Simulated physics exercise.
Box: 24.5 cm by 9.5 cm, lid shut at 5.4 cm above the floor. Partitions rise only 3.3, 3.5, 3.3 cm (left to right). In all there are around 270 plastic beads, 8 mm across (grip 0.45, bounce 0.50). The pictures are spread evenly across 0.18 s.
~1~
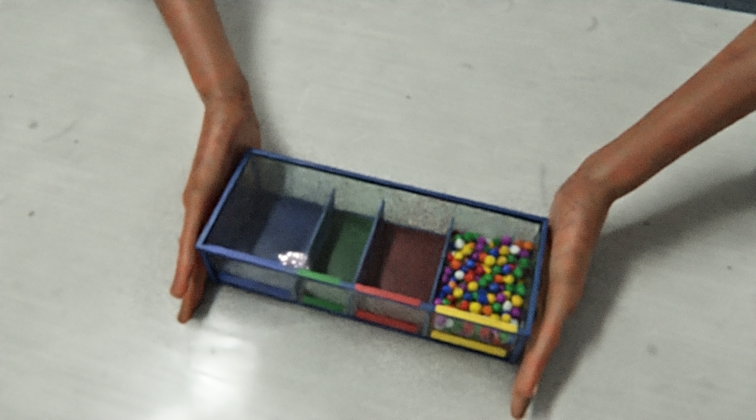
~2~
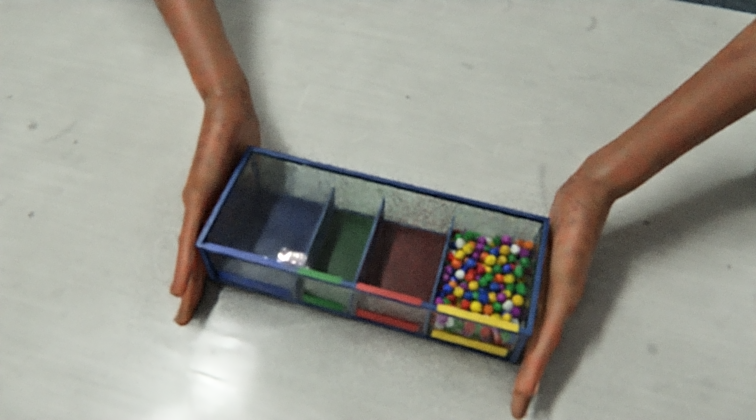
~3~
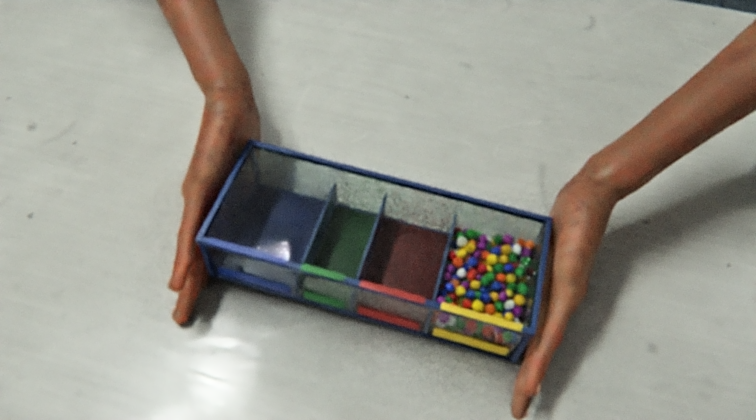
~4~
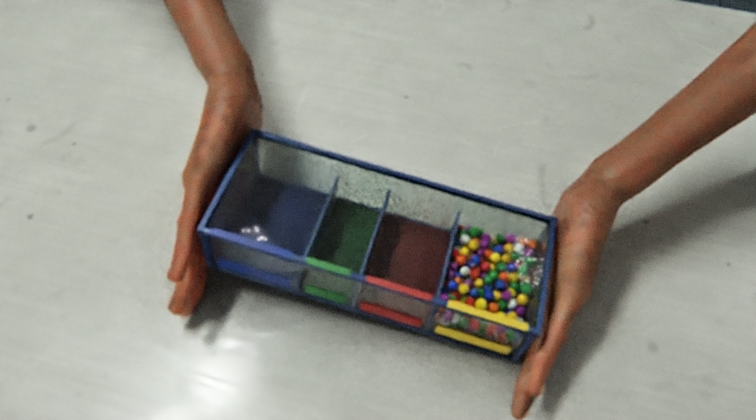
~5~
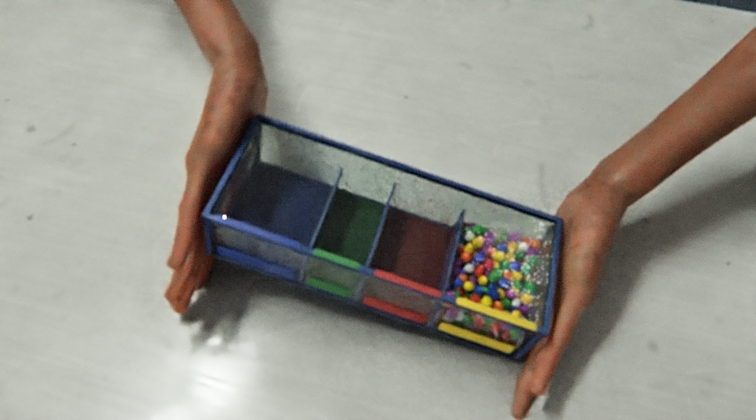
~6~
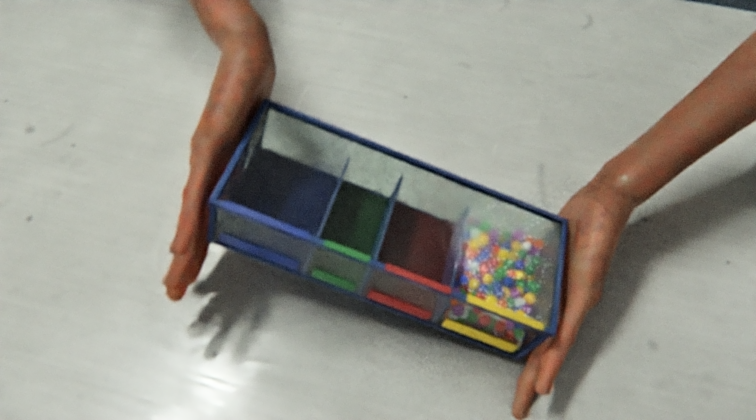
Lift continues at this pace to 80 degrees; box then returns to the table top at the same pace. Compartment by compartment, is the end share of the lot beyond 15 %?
Red compartment: Not beyond; blue compartment: Not beyond; green compartment: Not beyond; yellow compartment: Beyond.
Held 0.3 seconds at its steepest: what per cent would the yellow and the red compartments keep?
In that case yellow keeps 100% and red keeps 0%.
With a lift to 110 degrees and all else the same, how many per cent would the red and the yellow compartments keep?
Result - red 0 percent, yellow 100 percent.
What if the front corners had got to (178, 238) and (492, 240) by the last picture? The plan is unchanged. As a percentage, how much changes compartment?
About 50 per cent.
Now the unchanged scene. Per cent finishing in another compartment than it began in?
I'd say close to 0 percent.
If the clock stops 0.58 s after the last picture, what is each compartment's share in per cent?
Red 0 %, blue 0 %, green 0 %, yellow 100 %.
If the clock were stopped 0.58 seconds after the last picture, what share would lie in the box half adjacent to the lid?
30 per cent, give or take.
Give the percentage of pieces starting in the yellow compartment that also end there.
Something like 100 in a hundred.
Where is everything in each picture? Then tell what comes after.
In the first picture, box tilt 0 degrees, front corners at (203, 246) and (525, 331); yellow 100 %.
In the second picture, box tilt 1 degrees, front corners at (203, 244) and (526, 330).
In the third picture, box tilt 3 degrees, front corners at (203, 238) and (529, 330).
In the fourth picture, box tilt 6 degrees, front corners at (205, 229) and (535, 330), lowest corner right back.
In the fifth picture, box tilt 10 degrees, front corners at (209, 215) and (543, 330), lowest corner right back.
In the sixth picture, box tilt 15 degrees, front corners at (216, 201) and (550, 330), lowest corner right back; yellow 100 %.
Then, 0.58 s after the last picture, tilt 80 degrees; yellow 100 %.
Then, 0.97 s after the last picture, tilt 35 degrees; yellow 100 %.
Then, 1.45 s after the last picture, tilt 0 degrees; yellow 100 %.
In the end, red 0 %, blue 0 %, green 0 %, yellow 100 %.
